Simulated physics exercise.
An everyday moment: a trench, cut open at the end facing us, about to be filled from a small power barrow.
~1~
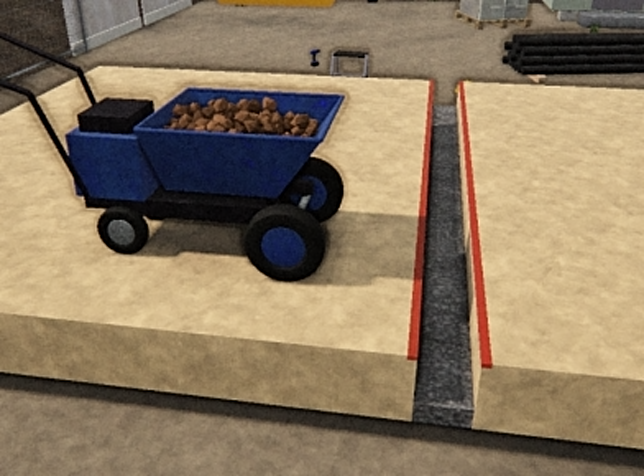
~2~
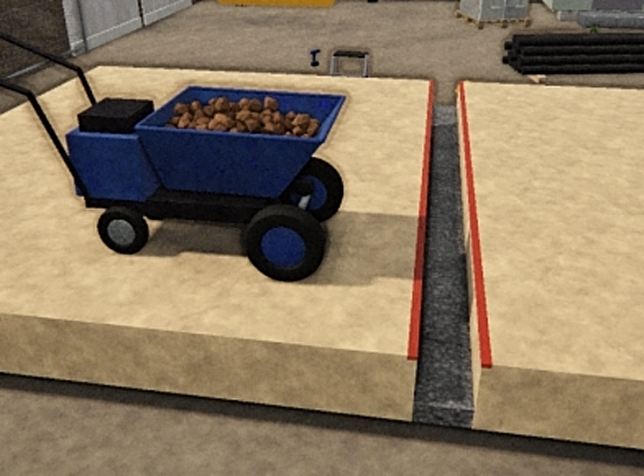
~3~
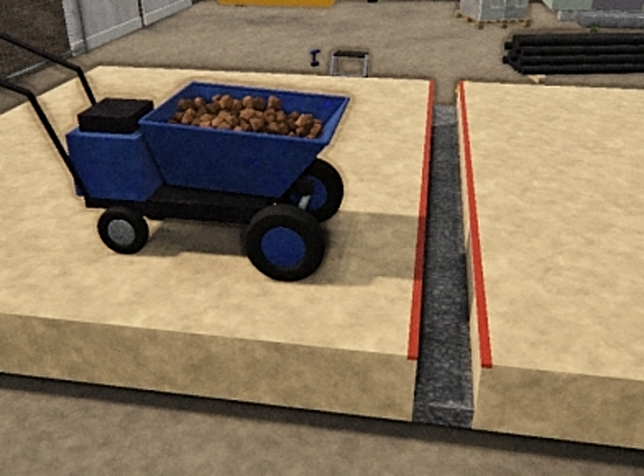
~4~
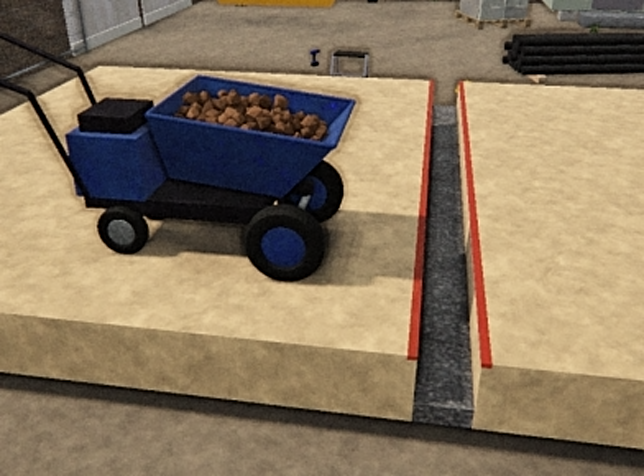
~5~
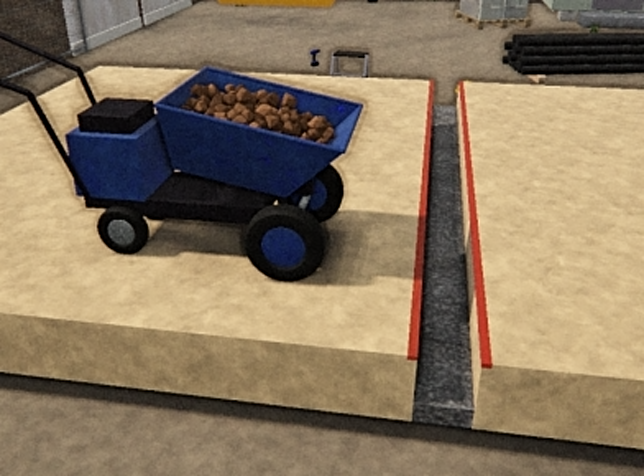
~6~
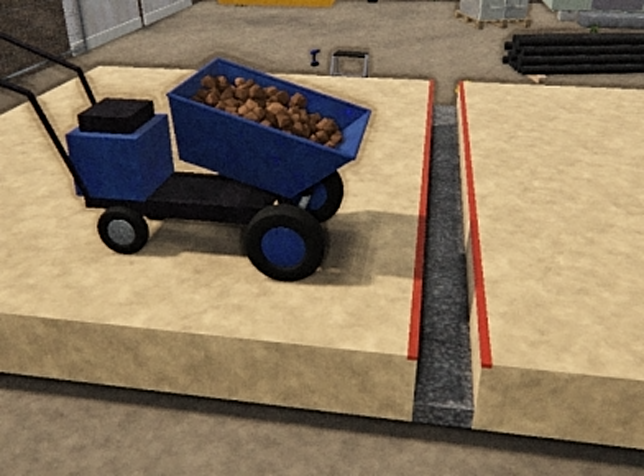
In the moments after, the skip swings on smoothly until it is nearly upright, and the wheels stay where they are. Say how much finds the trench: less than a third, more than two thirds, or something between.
In the trench: More than two thirds.
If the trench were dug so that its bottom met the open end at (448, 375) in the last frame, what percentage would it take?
About 50 per cent.
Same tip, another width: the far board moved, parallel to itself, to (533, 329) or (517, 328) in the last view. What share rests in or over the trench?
Roughly 90 per cent, and 90 per cent.
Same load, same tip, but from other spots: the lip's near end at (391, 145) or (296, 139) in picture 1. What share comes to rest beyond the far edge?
First some 60, then 0 per cent.
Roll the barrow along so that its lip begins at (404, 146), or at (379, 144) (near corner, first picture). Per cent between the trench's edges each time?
About 0 and 40 per cent.
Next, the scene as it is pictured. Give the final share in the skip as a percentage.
Near 5 %.
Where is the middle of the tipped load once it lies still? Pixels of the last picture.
Around (445, 276).
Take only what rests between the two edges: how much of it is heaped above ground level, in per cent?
Some 15 per cent.
Soon, skip tipped steeply; all in the skip.
A while on, skip tipped steeply; most in the skip; a stray few short of the trench; a small part in or heaped over the trench; a stray few falling.
Towards the end, skip tipped right over; a small part in the skip; a small part short of the trench; most in or heaped over the trench; a small part beyond it.
Finally, skip tipped right over; a small part in the skip; a small part short of the trench; most in or heaped over the trench; a small part beyond it.
